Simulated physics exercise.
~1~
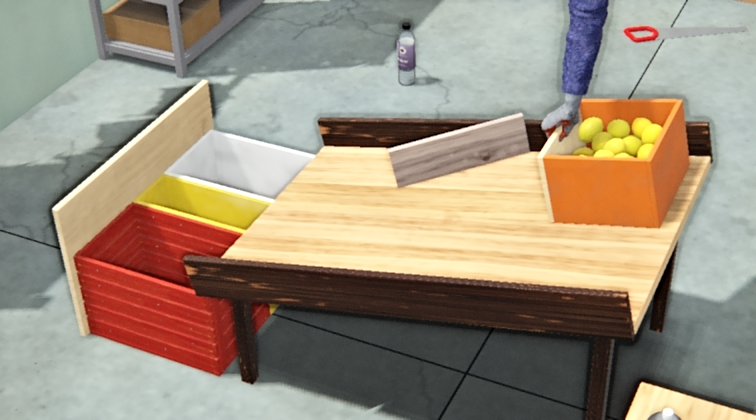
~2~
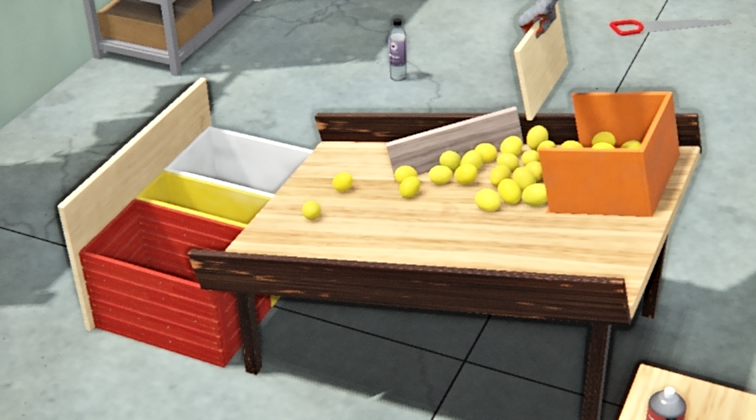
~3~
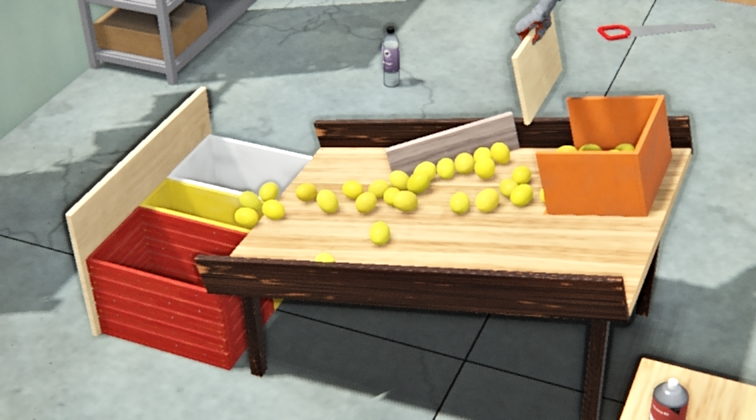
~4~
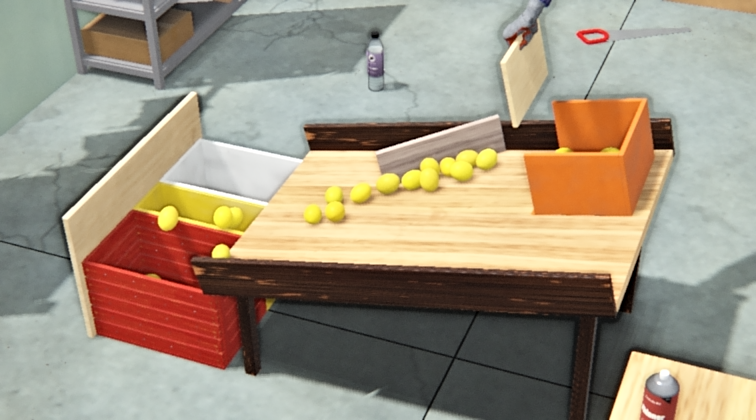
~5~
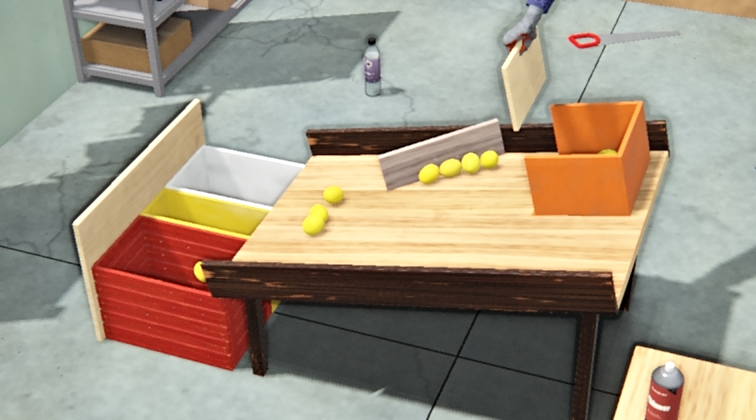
Yellow balls spilled from an orange box when a gloved hand lifted its wooden gate, rolling left down the sloping table past an angled board and dropping toward the red and yellow bins, until only a few were left on the table, some against the board.
